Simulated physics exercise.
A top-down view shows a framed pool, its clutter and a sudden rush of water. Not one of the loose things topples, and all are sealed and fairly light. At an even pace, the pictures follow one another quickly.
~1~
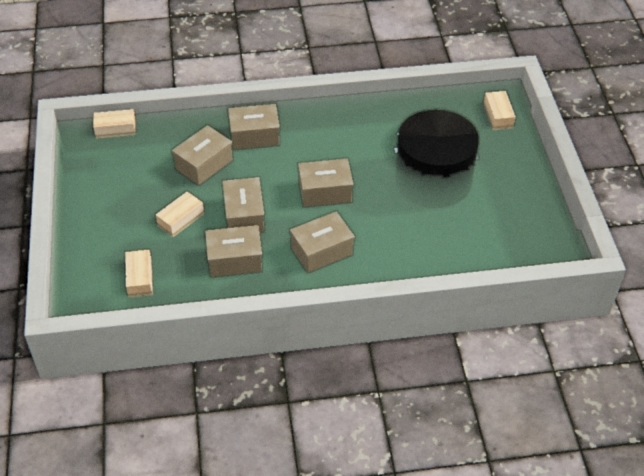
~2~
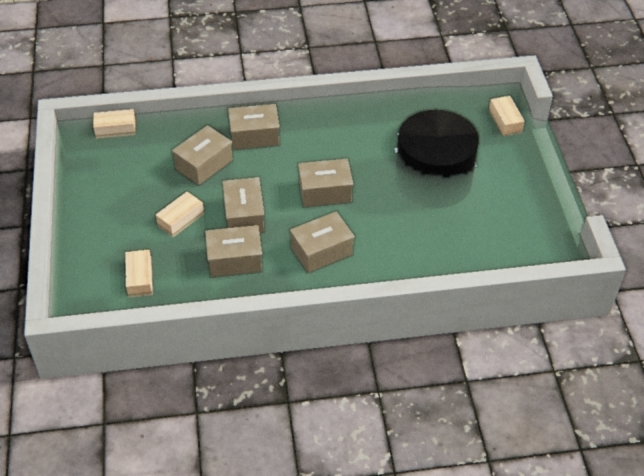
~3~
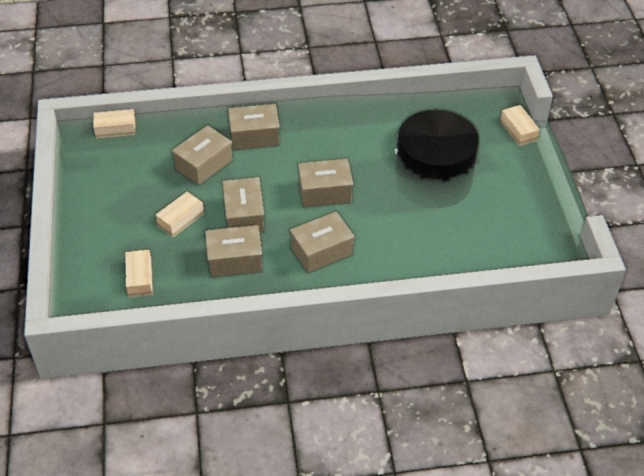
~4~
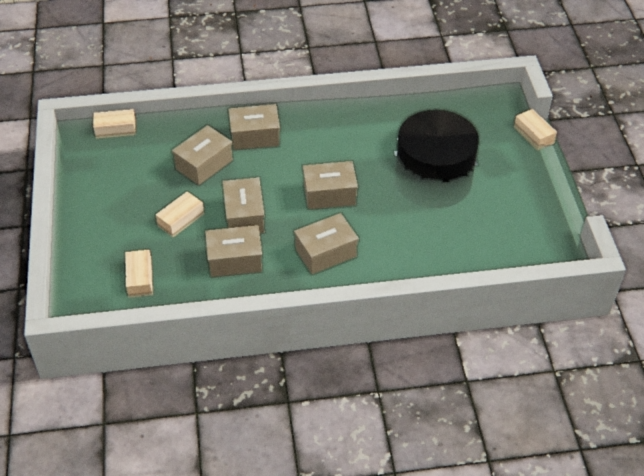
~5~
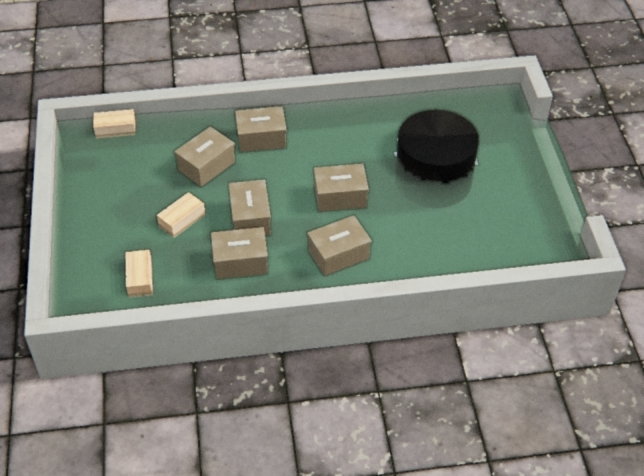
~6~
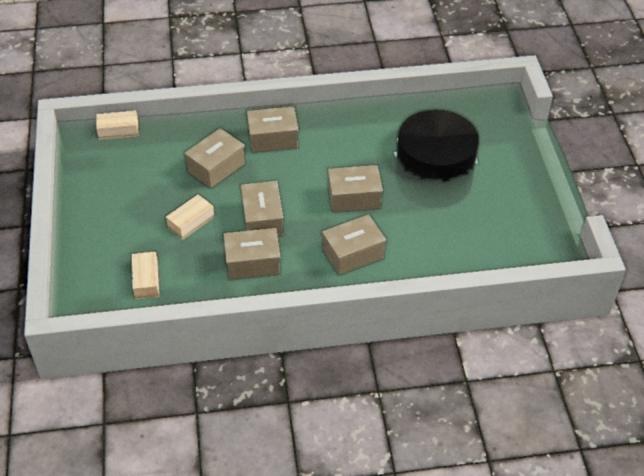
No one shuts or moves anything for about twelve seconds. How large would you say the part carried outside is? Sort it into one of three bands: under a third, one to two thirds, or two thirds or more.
It falls in the lowest band, under a third.
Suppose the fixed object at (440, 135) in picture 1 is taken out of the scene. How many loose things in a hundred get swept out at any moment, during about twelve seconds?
I make it 10 per cent.
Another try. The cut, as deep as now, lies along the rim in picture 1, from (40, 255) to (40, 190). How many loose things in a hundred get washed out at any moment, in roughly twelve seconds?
Something like 30 percent.
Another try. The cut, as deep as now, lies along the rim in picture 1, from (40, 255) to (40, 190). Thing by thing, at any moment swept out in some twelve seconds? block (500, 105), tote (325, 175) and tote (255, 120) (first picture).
Each object, in the order asked: Not flushed / not flushed / not flushed.
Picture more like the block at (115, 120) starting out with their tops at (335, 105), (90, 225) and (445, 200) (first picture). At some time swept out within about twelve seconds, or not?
In order: Exits; never exits; exits.
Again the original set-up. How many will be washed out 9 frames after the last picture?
By then the total stands at 1.
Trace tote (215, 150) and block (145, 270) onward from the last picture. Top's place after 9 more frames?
First one at roughly (253, 151), second at roughly (175, 273).
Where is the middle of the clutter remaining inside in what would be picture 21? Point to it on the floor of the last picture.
Mean floor position: Approx. (333, 226) px, last view.
A moment on, 1 of 10 are out; 9 afloat.
Next, 1 of 10 are out; 9 afloat.
Later, 1 of 10 are out; 9 afloat.
In the end, 3 of 10 are out; 7 afloat.
